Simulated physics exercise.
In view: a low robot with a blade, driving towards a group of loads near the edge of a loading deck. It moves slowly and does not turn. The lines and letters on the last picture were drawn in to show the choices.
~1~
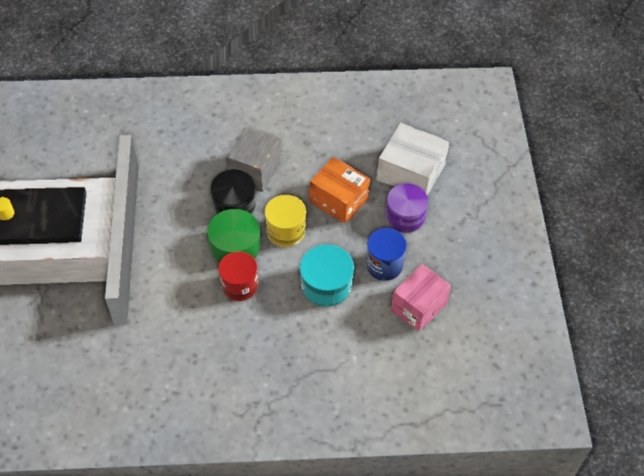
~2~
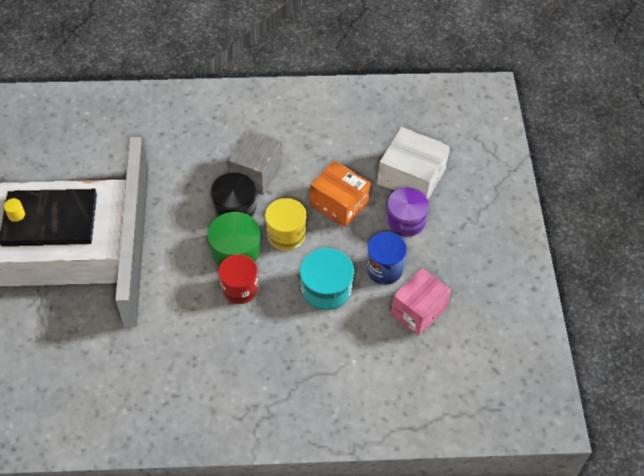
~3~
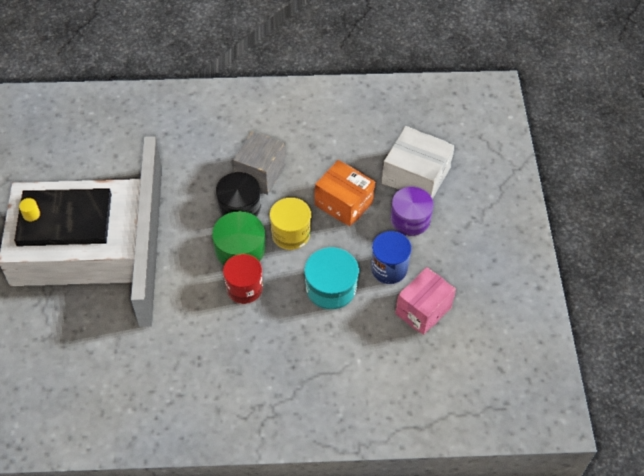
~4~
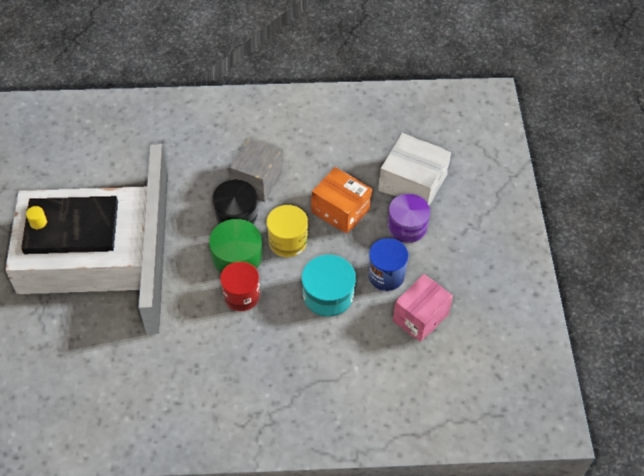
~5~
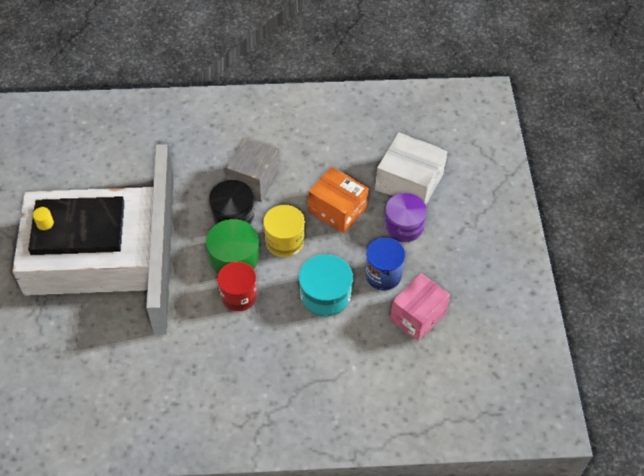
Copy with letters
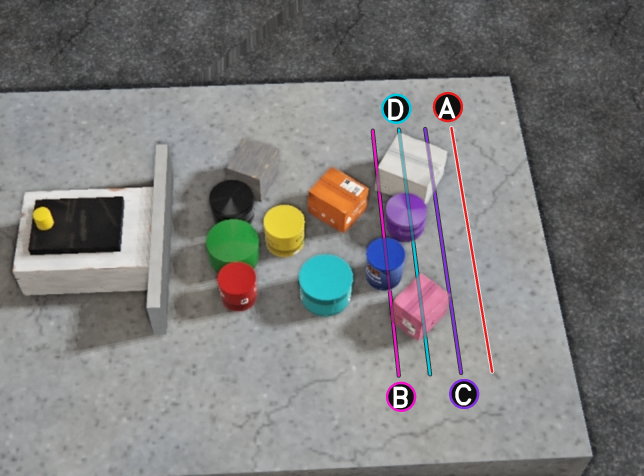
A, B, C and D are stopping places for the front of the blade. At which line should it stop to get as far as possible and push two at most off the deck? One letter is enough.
No farther than A.
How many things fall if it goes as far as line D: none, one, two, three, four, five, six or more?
By then, none.
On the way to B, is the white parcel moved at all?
Yes.
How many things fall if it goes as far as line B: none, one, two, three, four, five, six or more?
By then, none.
On the marked copy, A at (470, 239); B at (385, 243); C at (442, 241); D at (413, 242).
Following A. Soon after the start, robot (199, 220); grey crate (294, 164); red pail (299, 292).
Later, robot (313, 215); purple canister (467, 208); blue pail (475, 256).
In the end, robot (399, 212); blue pail over the edge; purple canister over the edge; two fallen.
As for the rest, B is within the limit but short; C is within the limit but short; D is within the limit but short.
